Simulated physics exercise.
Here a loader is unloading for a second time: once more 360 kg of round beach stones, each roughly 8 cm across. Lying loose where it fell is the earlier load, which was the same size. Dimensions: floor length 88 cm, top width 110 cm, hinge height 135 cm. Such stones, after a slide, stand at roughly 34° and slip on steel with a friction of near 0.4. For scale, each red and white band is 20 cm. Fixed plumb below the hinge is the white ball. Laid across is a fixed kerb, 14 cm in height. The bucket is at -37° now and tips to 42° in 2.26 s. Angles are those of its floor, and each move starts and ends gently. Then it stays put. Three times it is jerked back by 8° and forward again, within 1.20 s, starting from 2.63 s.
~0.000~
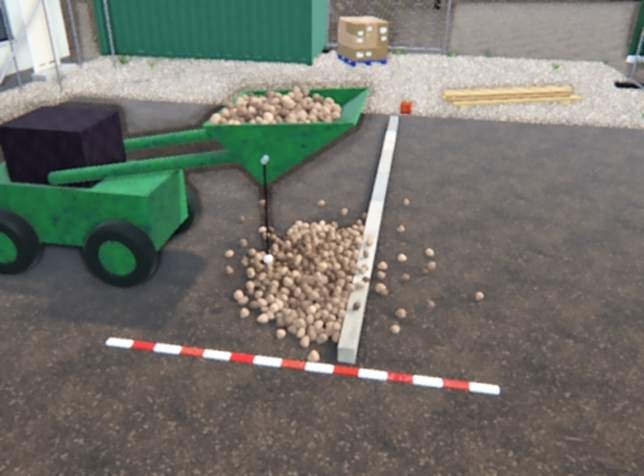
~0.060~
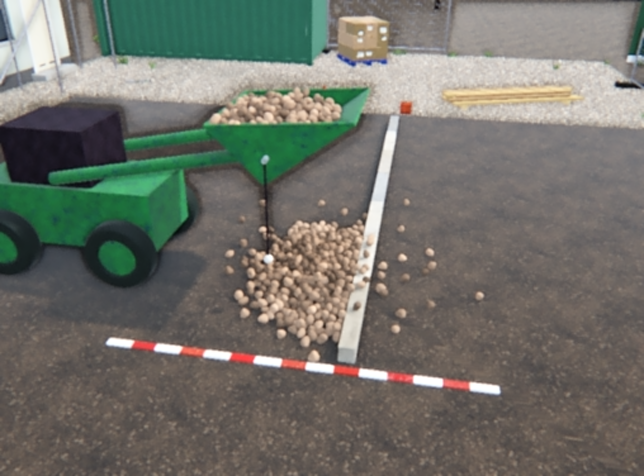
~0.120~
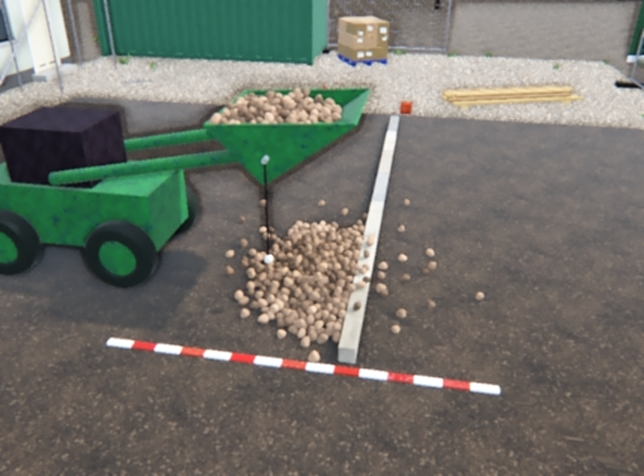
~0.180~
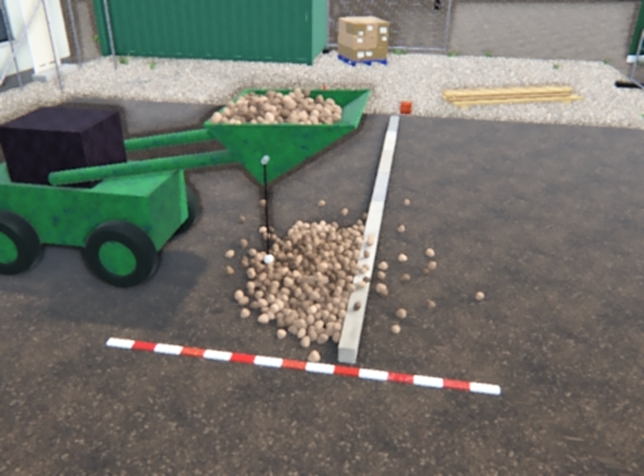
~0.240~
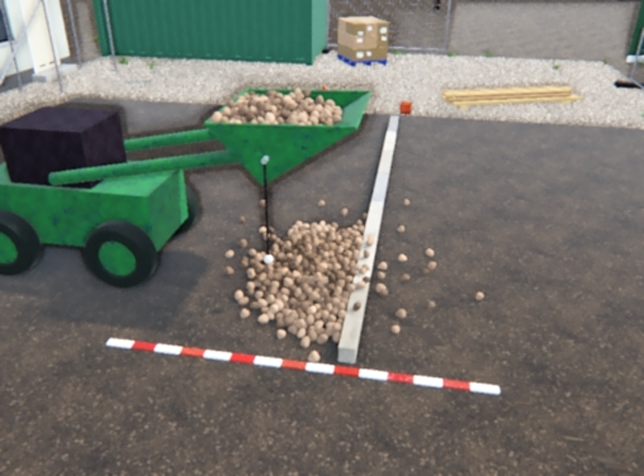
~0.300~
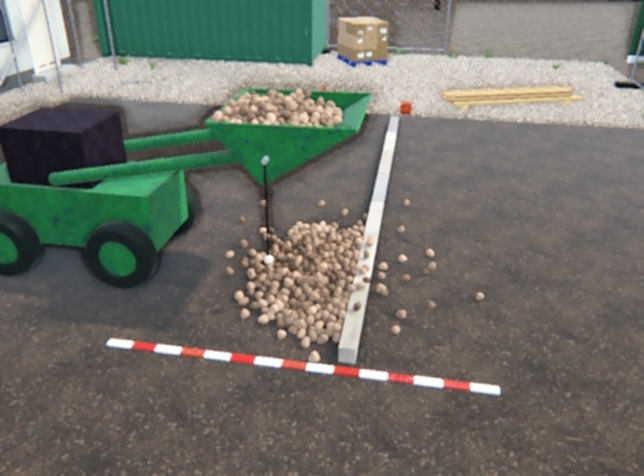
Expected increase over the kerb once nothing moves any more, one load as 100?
About 88 in every hundred.
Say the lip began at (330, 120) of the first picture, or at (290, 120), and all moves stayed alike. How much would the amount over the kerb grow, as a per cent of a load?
Case one about 65 %, case two about 20 %.
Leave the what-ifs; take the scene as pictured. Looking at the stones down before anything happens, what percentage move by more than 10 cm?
Near 0 per cent, I reckon.
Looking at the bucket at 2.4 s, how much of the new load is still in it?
It holds some 5 percent.
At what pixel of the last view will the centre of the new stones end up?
Centre at roughly (414, 277).
After 1.7 s the floor is at 29°; in per cent of one load, 88 in the bucket, 108 on this side of the kerb, 4 over the kerb; the foremost stones are at (426, 279).
After 2.4 s the floor is at 42°; in per cent of one load, 5 in the bucket, 126 on this side of the kerb, 69 over the kerb; the foremost stones are at (476, 292).
After 4.3 s the floor is at 42°; in per cent of one load, 0 in the bucket, 109 on this side of the kerb, 91 over the kerb; the foremost stones are at (555, 298).
After 6.8 s the floor is at 42°; in per cent of one load, 0 in the bucket, 109 on this side of the kerb, 91 over the kerb; the foremost stones are at (555, 298). Net gain over the kerb, 88.
